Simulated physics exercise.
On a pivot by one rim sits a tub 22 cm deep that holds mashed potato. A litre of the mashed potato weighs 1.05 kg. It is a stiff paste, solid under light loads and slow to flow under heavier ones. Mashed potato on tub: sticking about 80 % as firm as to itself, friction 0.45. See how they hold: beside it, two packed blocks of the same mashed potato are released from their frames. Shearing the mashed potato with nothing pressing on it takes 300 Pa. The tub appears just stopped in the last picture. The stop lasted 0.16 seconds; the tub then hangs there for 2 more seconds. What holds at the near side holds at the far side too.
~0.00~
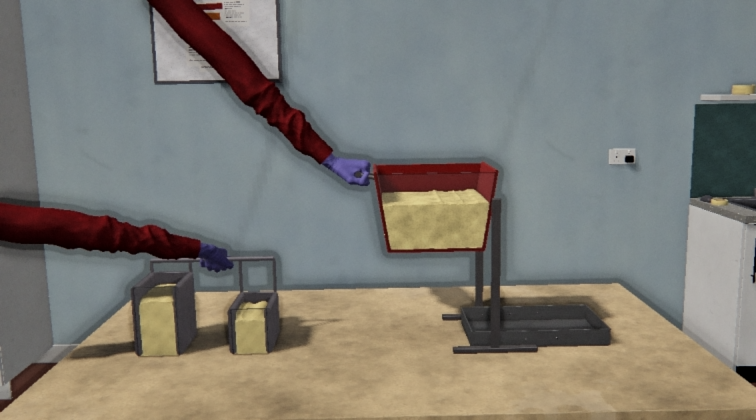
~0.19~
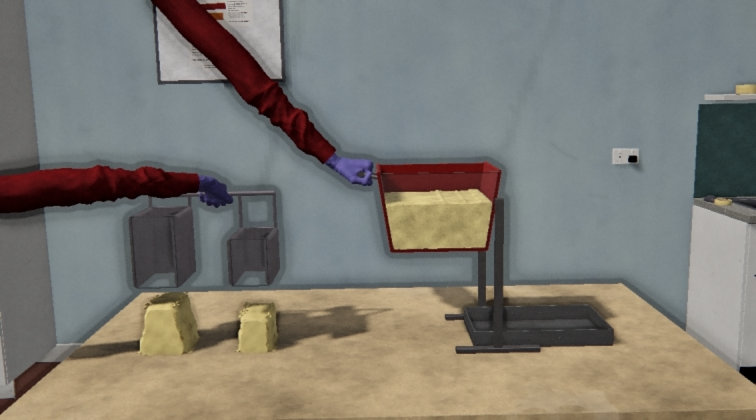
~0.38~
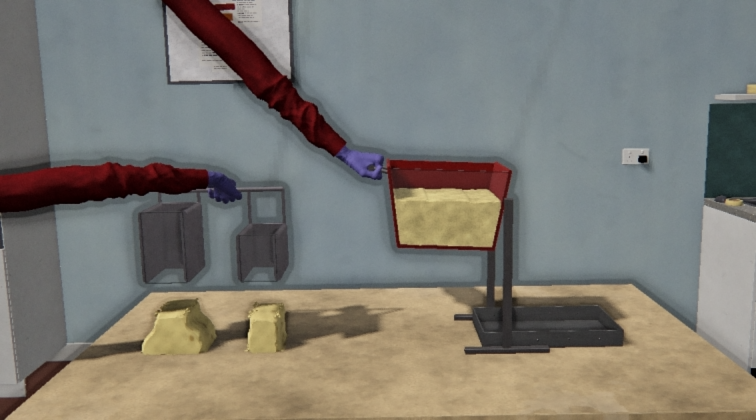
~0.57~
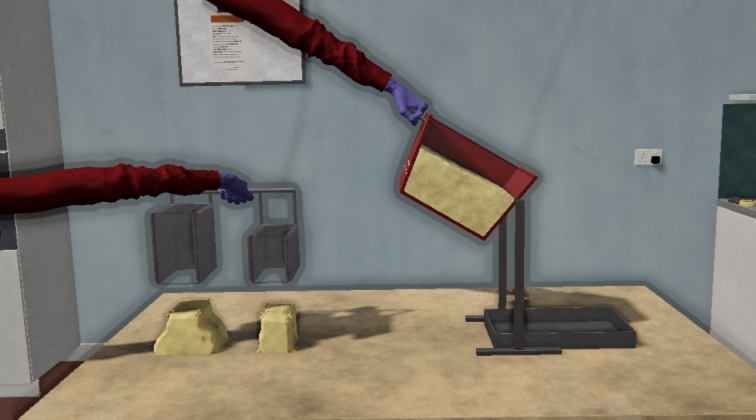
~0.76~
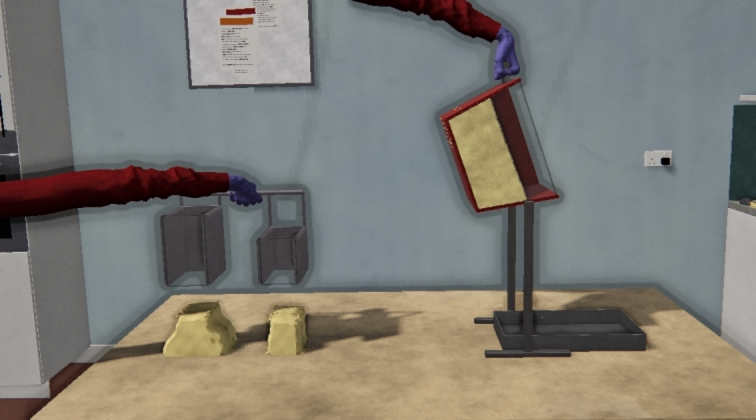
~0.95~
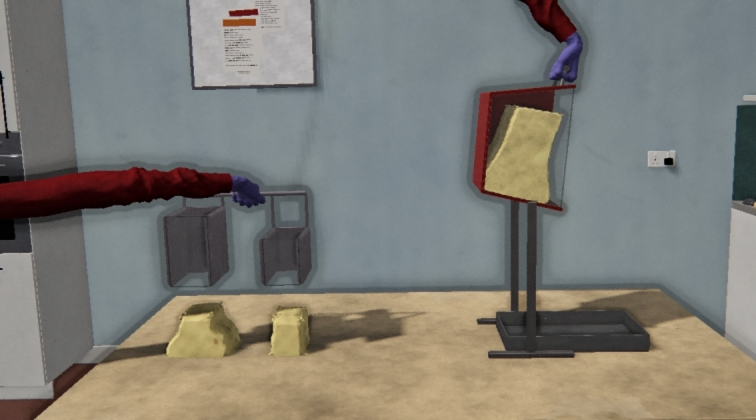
Two gloved hands in red sleeves worked at a table, one lifting a pair of grey molds off two pale blocks that slumped slightly, the other swinging a red tub of mashed potato upright onto its side.
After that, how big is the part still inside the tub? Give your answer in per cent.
I would say roughly 22 per cent is still inside.
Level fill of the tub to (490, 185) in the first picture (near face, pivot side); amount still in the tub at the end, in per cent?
I'd say close to 12 % stays in the tub.
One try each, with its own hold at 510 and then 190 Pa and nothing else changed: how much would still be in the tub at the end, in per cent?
Respectively, close to 0 % and close to 12 %.
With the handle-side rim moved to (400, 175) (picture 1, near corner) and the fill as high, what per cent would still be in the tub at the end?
Some 35 per cent, I reckon.
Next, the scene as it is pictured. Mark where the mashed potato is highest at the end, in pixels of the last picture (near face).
Looking at the last picture, I'd put it at about (532, 180).
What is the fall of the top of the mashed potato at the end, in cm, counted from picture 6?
Roughly 20 cm.
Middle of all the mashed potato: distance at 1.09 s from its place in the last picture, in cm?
The distance comes to some 11 cm.
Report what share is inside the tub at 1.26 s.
Around 35 percent stays in the tub.
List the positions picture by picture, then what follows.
The first picture shows handle-side rim at (377, 174), tilt 0 degrees; highest point of the mashed potato at (482, 202); test blocks 17 cm, 11 cm high (left to right).
The second picture shows handle-side rim at (380, 173), tilt 0 degrees; highest point of the mashed potato at (485, 202); test blocks 14 cm, 11 cm high (left to right).
The third picture shows handle-side rim at (391, 168), tilt 3 degrees; highest point of the mashed potato at (399, 200); test blocks 12 cm, 11 cm high (left to right).
The fourth picture shows handle-side rim at (433, 117), tilt 31 degrees; highest point of the mashed potato at (424, 151); test blocks 12 cm, 11 cm high (left to right).
The fifth picture shows handle-side rim at (521, 82), tilt 72 degrees; highest point of the mashed potato at (491, 101); test blocks 12 cm, 11 cm high (left to right).
The sixth picture shows handle-side rim at (575, 88), tilt 95 degrees; highest point of the mashed potato at (523, 108); test blocks 12 cm, 11 cm high (left to right).
By 1.09 s, the tub is at 95 degrees and holds 61 %.
By 1.26 s, the tub is at 95 degrees and holds 33 %.
By 1.43 s, the tub is at 95 degrees and holds 27 %.
By 1.60 s, the tub is at 95 degrees and holds 25 %.
By 2.95 s, at the end, the tub is at 95 degrees and holds 22 %.
